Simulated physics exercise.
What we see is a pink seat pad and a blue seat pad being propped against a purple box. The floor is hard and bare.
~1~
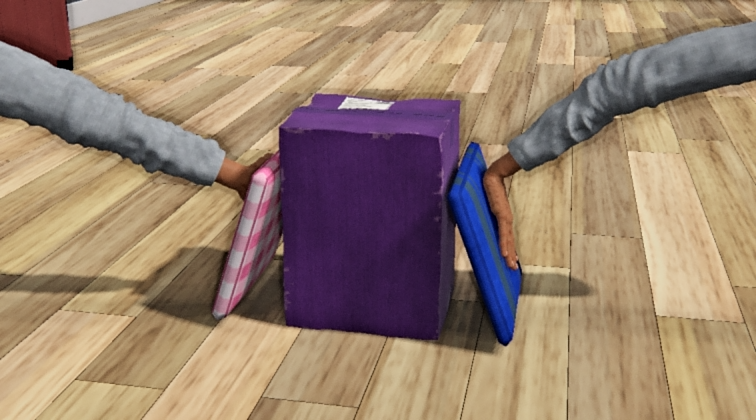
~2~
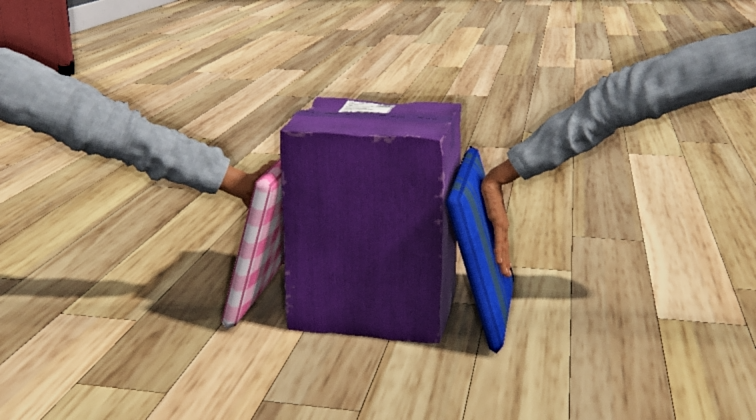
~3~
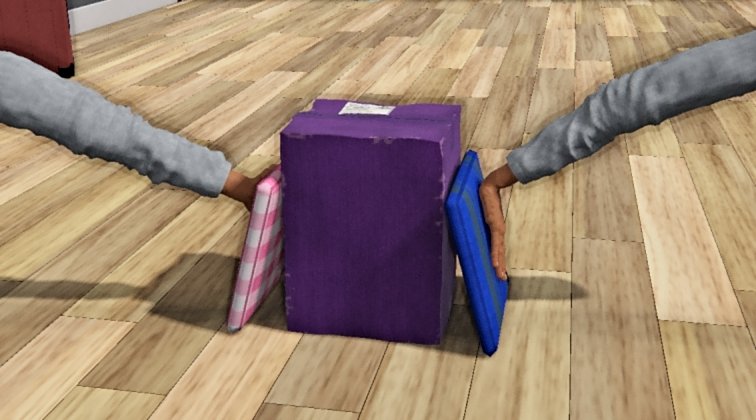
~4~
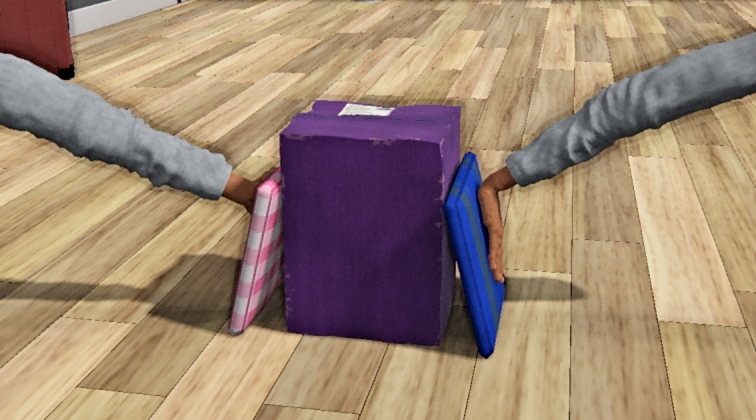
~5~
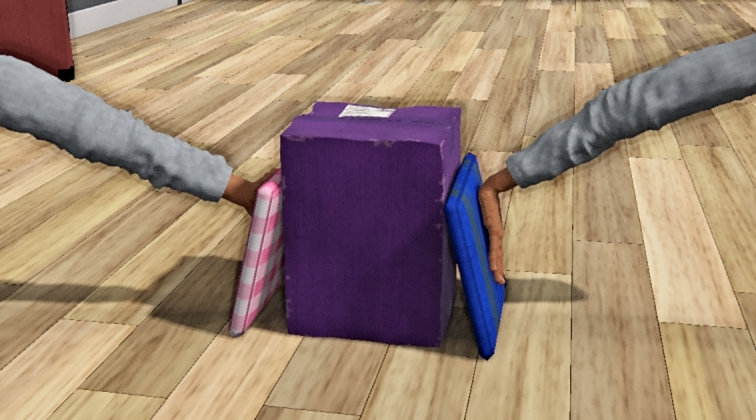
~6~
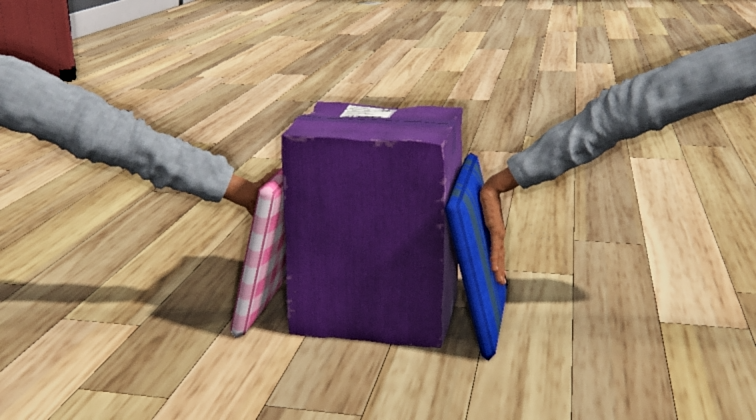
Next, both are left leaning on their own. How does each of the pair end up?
Each ends like this: The pink seat pad still leaning; the blue seat pad still leaning.
Then, 0.60 s after the last picture, pink seat pad leaning near (277, 235); blue seat pad leaning near (478, 251).
At rest, pink seat pad leaning near (277, 235); blue seat pad leaning near (478, 251). The pink seat pad remains propped up and the blue seat pad keeps leaning.
